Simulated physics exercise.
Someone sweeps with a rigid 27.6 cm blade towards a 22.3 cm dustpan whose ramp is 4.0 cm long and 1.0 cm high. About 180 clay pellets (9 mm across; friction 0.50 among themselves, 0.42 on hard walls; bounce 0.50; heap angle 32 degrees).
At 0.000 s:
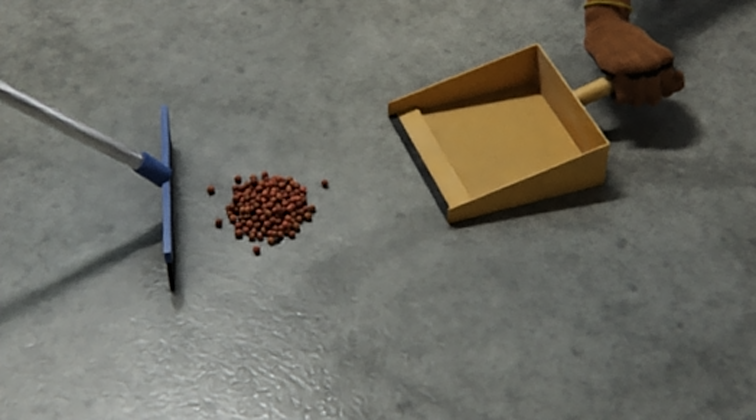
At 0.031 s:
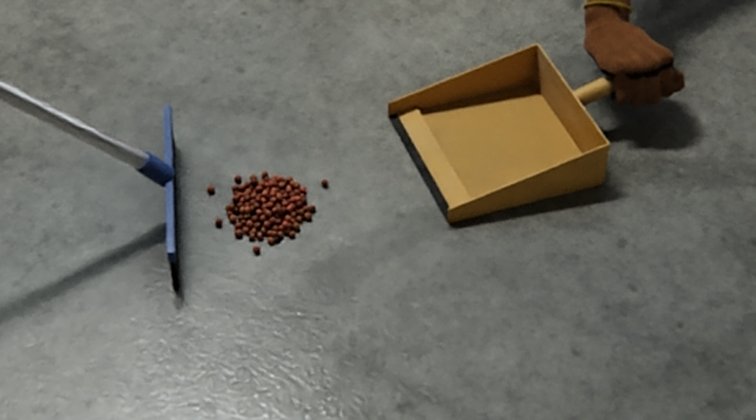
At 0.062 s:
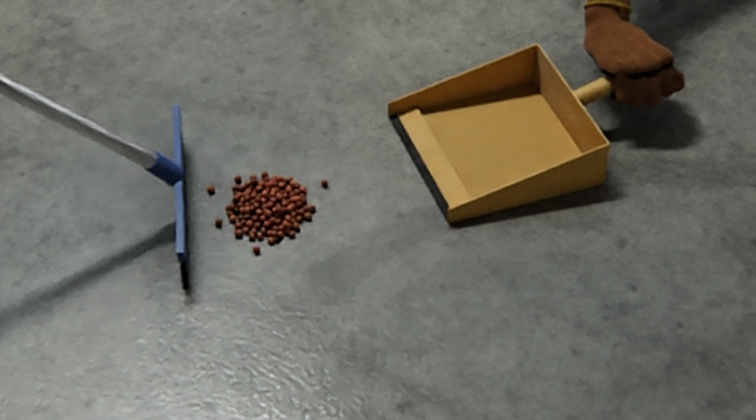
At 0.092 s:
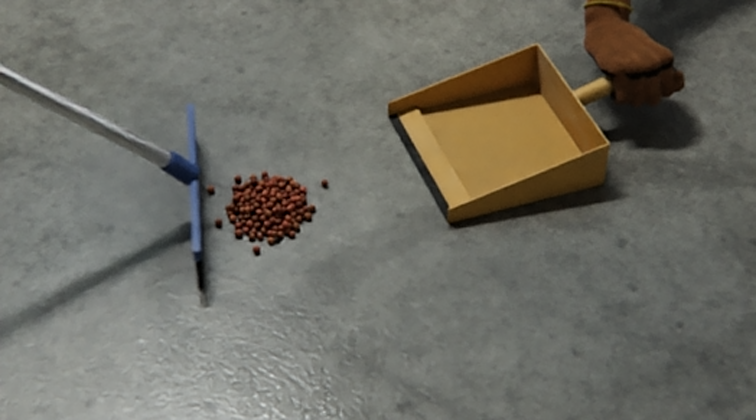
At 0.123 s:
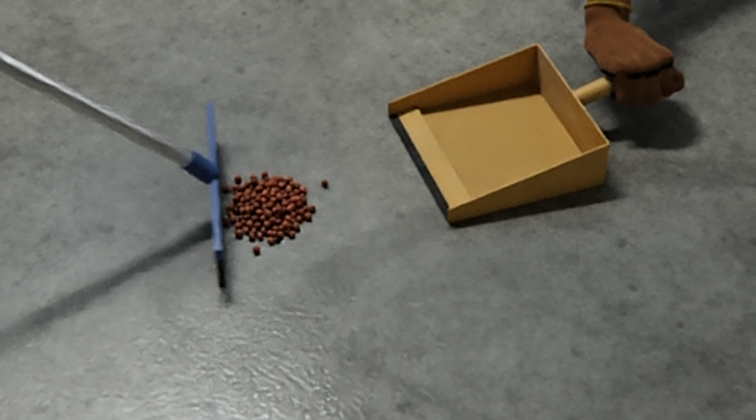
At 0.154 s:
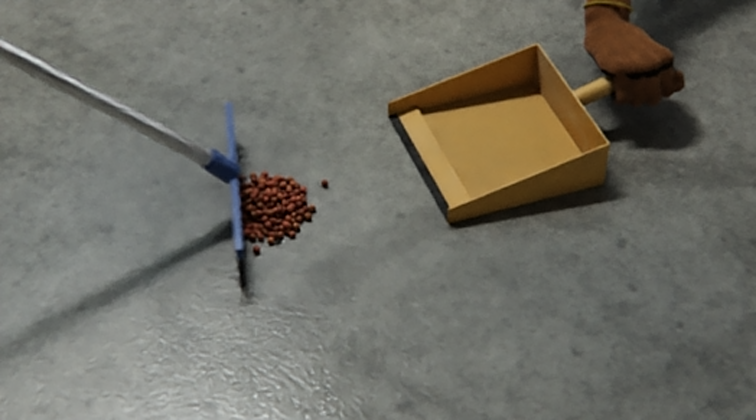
A hand holds a tan dustpan while a blue blade slides right into reddish-brown pellets.
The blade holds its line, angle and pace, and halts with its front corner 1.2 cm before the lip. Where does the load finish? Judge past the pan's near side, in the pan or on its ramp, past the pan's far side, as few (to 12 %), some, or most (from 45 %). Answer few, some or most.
Near side some, pan some, far side few.
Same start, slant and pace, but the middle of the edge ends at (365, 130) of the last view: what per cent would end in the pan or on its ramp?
About 20 per cent.
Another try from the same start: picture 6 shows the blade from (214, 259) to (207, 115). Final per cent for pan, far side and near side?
Pan 20, far 0, near 30.
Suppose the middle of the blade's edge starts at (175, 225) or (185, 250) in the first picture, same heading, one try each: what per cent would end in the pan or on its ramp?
Some 30 and 40 per cent.
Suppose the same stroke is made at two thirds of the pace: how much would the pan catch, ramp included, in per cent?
Then about 15 per cent.
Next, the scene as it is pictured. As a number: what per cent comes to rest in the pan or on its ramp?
Roughly 30 per cent.
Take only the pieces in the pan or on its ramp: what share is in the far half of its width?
Some 20 per cent.
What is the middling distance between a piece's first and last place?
About 22 cm.
After 0.29 s, middle of the blade 14 cm from the lip; 0 % over the lip, far side 0 %, near side 5 %.
After 0.39 s, middle of the blade 6 cm from the lip; 0 % over the lip, far side 0 %, near side 15 %.
After 0.61 s, middle of the blade 4 cm from the lip; 35 % over the lip, far side 0 %, near side 25 %.
In the end, at 1.2 s, near side 25 %, pan 30 %, far side 0 %, in front of the lip or behind the blade 45 %.
